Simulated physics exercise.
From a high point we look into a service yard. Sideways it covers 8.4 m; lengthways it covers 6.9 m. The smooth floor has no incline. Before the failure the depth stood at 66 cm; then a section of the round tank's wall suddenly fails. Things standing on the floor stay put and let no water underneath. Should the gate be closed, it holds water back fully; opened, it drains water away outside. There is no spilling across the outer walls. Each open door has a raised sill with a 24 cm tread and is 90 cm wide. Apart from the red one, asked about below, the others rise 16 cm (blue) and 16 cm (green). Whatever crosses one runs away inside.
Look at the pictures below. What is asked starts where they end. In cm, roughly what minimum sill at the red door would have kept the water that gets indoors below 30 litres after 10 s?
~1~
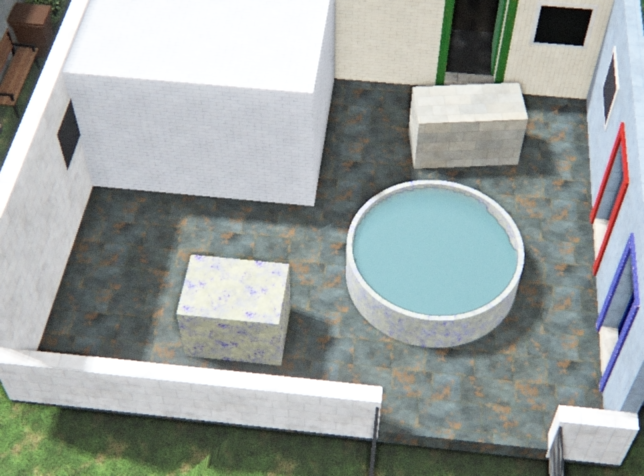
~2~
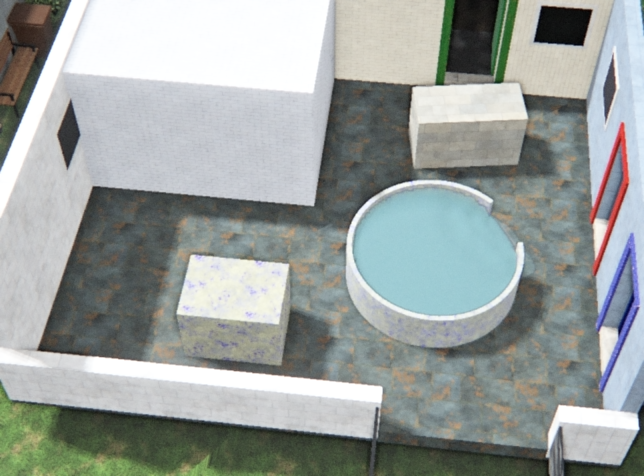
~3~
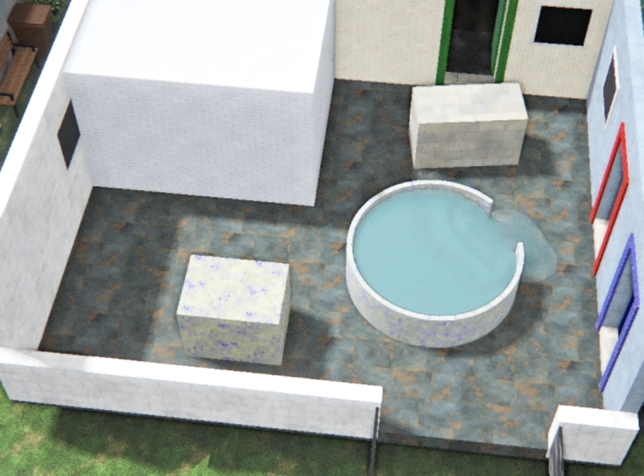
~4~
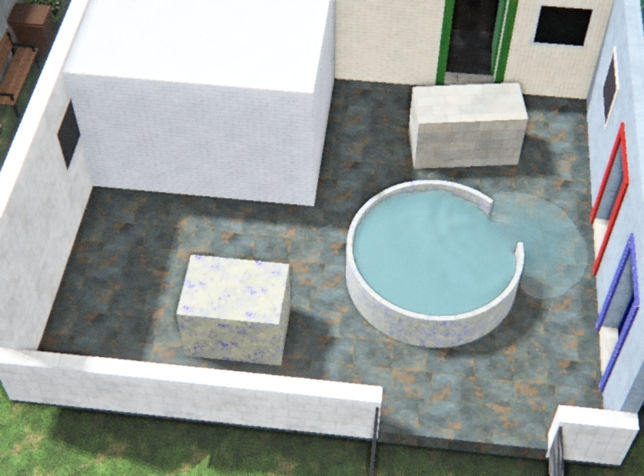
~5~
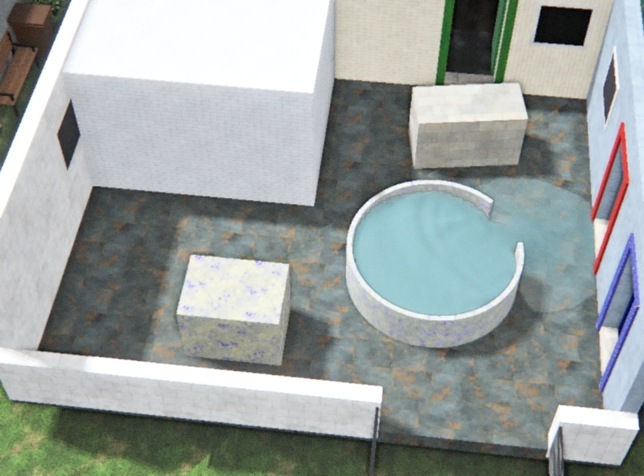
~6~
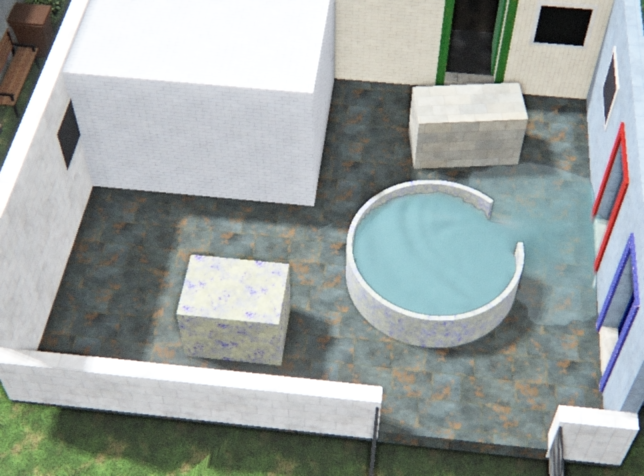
It would have to be roughly 32 cm high.
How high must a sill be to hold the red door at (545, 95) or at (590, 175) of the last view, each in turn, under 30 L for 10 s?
You'd want roughly 31 cm there first, then roughly 16 cm.
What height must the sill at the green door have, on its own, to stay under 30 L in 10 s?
Green door - some 8.5 centimetres.
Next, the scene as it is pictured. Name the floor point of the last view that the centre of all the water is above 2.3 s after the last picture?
Around (474, 236).
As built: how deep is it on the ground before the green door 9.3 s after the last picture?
Depth: Near 8.0 cm.
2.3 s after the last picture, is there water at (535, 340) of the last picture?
It is flooded.
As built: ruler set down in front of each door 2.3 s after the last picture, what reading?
Before blue it's 4 cm, before green 11 cm, before red 28 cm.
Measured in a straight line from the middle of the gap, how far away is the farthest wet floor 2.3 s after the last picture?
4.6 m.
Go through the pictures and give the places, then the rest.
The round tank at (435, 250) is whole and still, 66 cm deep; the red door at (608, 206) is dry, in the first picture.
The gap is at (503, 242), the front 0.3 m out at (529, 260); the back of the round tank holds 66 cm, in the second picture.
The gap is at (503, 243), the front 0.7 m out at (536, 229); the back of the round tank holds 66 cm, in the third picture.
Water pours out at (503, 243) and has run 1.3 m, to (569, 221); about 6 cm deep outside, 66 cm at the back, in the fourth picture.
The gap is at (503, 243), the front 1.8 m out at (590, 209); the back of the round tank holds 66 cm, in the fifth picture.
Water pours out at (503, 242) and has run 2.1 m, to (588, 182); about 5 cm deep outside, 66 cm at the back; water is at the red door at (608, 206), in the sixth picture.
Then, 0.7 s after the last picture water covers 15 % of the floor; 37 cm at the red door, 66 litres in over its 15 cm sill.
Then, 2.3 s after the last picture water covers 35 % of the floor, deepest (34 cm) near (571, 113); 28 cm at the red door, 258 litres in over its 15 cm sill.
Then, 9.3 s after the last picture water covers 85 % of the floor, deepest (15 cm) near (378, 220); 13 cm at the red door, 372 litres in over its 15 cm sill.
At the red door as built, the water peaked near 38 cm, 0.9 s after the last picture.
Run again over the same 10 s with other heights there, 102 litres in over 25.5 cm, 16 litres over 34.5 cm. The limit of 30 litres is kept from about 32 cm up.
